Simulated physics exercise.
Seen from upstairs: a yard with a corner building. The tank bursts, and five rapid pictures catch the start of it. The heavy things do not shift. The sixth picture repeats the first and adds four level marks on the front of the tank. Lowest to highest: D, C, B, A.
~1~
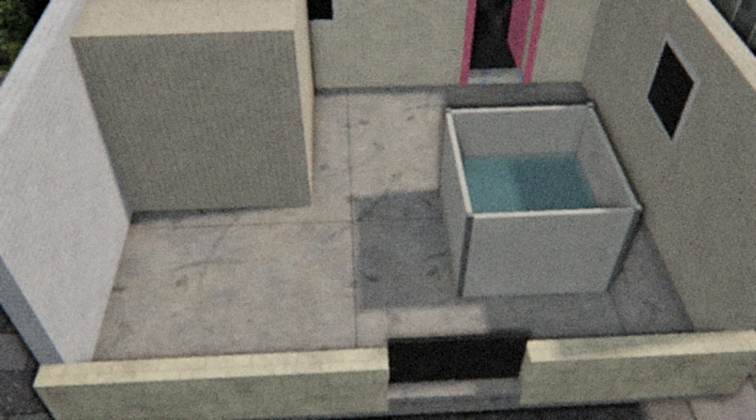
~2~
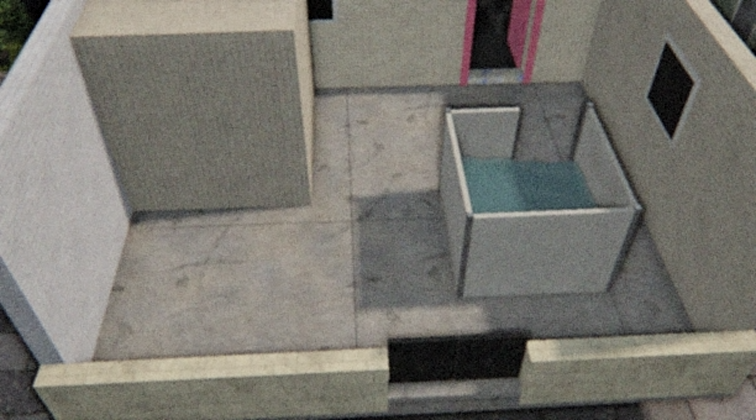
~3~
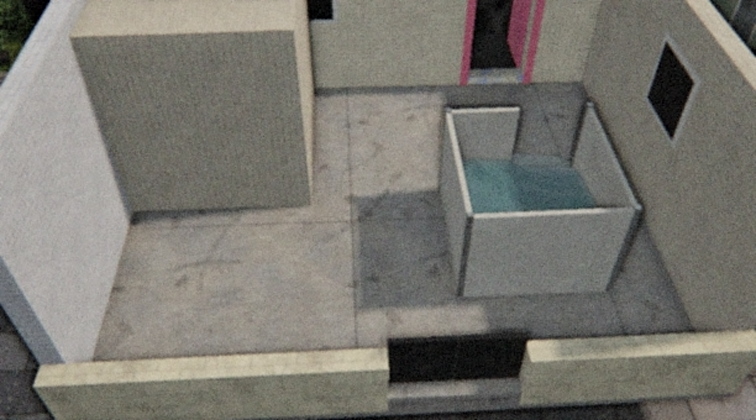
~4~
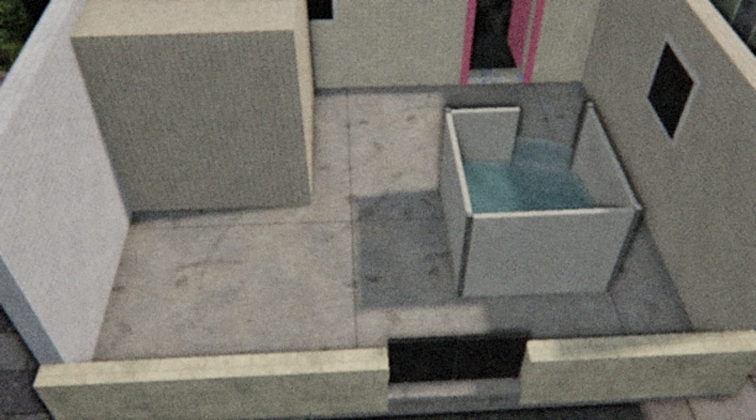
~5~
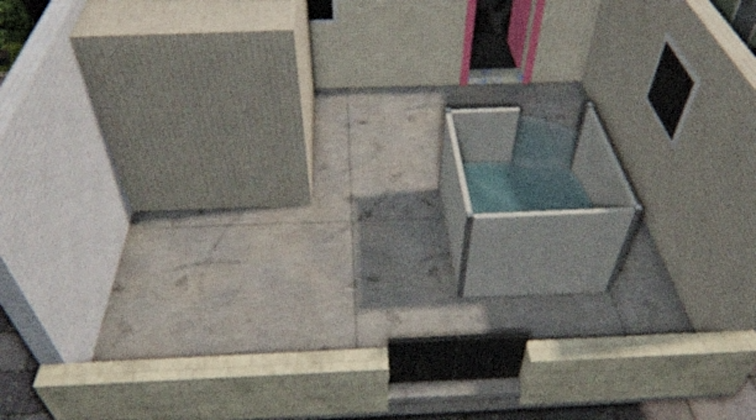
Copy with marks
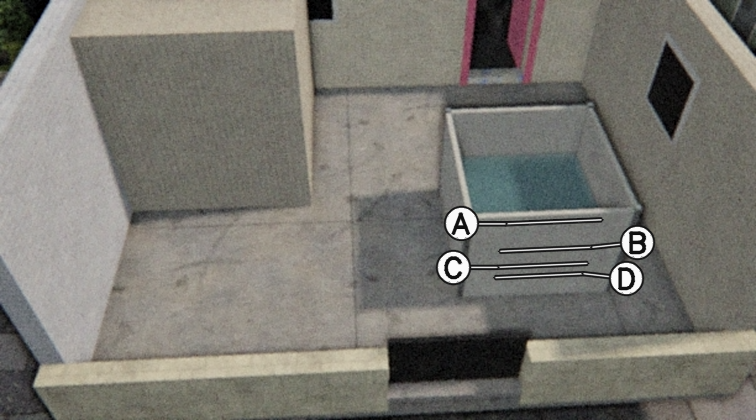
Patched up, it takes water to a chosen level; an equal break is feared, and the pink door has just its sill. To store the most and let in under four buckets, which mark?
I would pick level D.
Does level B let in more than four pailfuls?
Yes, that goes wrong.
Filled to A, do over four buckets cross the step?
Yes, that goes wrong.
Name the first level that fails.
Here it is level C.
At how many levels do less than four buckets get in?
One of them.
On the marked copy, A at (553, 221); B at (546, 249); C at (542, 265); D at (539, 275); from the bottom up D, C, B, A.
For level A, dozens of bucketfuls pour in.
For level B, dozens of bucketfuls pour in.
For level C, about 8 bucketfuls get in.
For level D, a splash gets over, under a bucket.
